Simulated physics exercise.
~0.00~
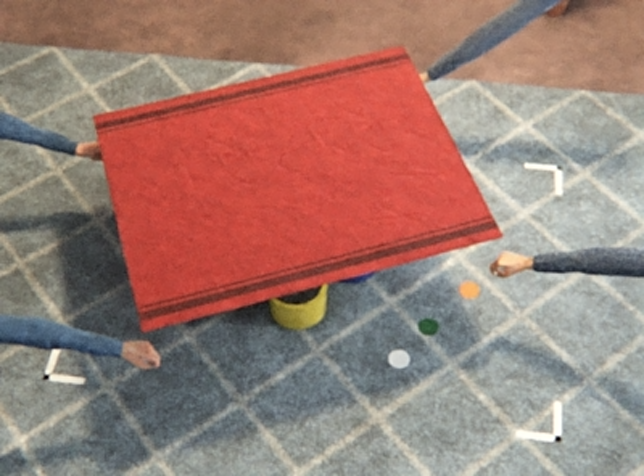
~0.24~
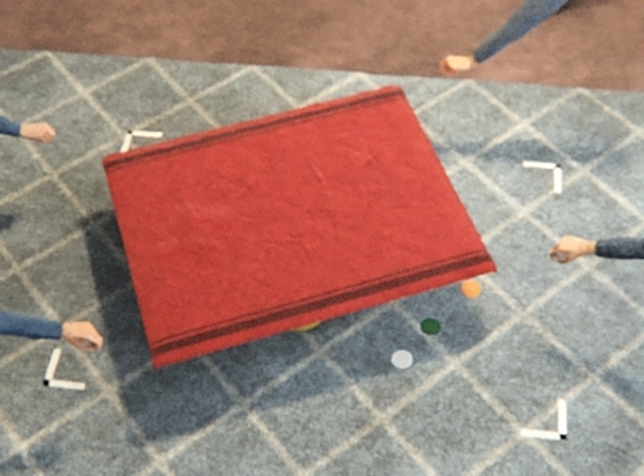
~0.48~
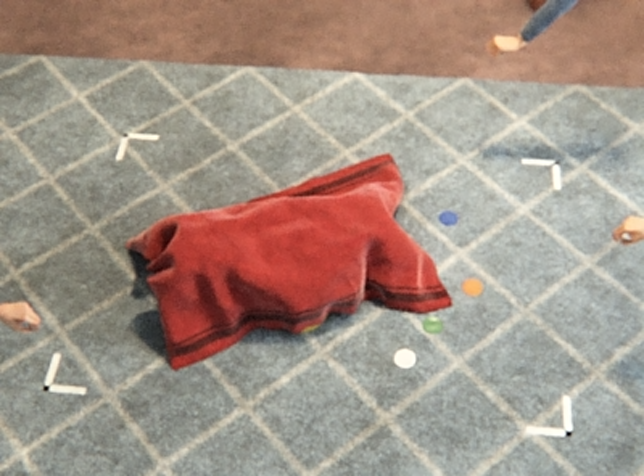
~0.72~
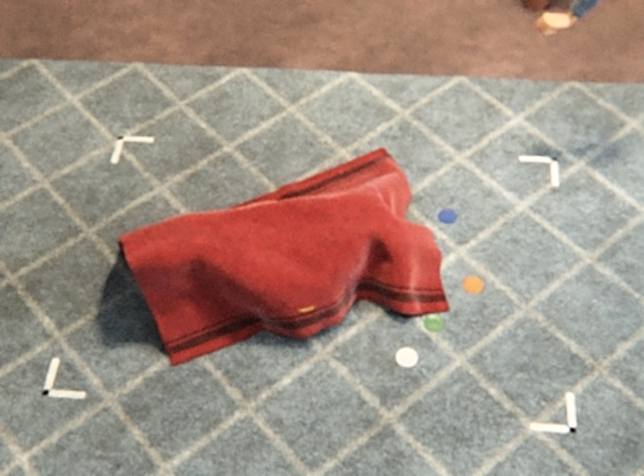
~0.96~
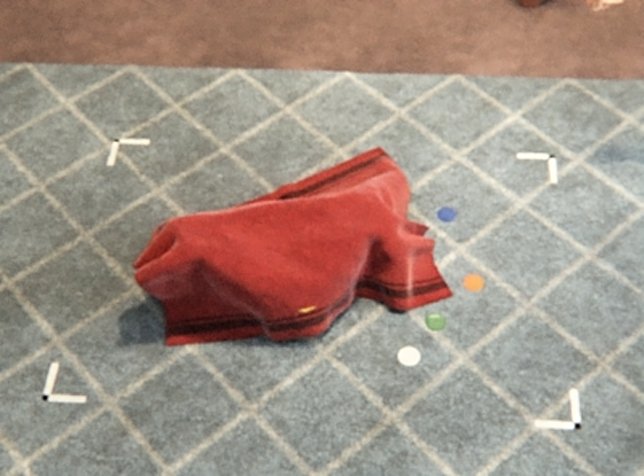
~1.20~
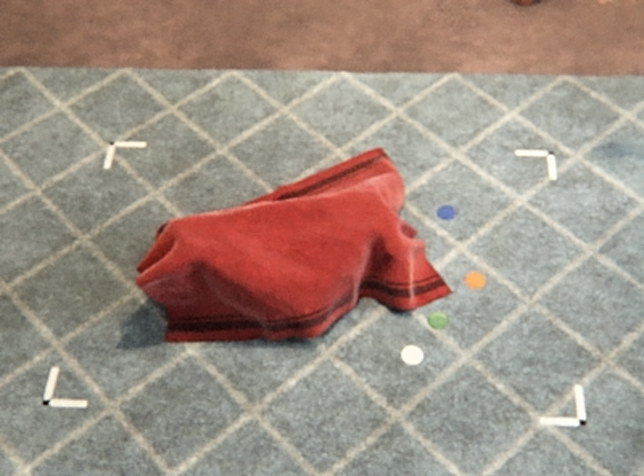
Four hands release a red blanket, which drops and drapes over containers beside small discs.
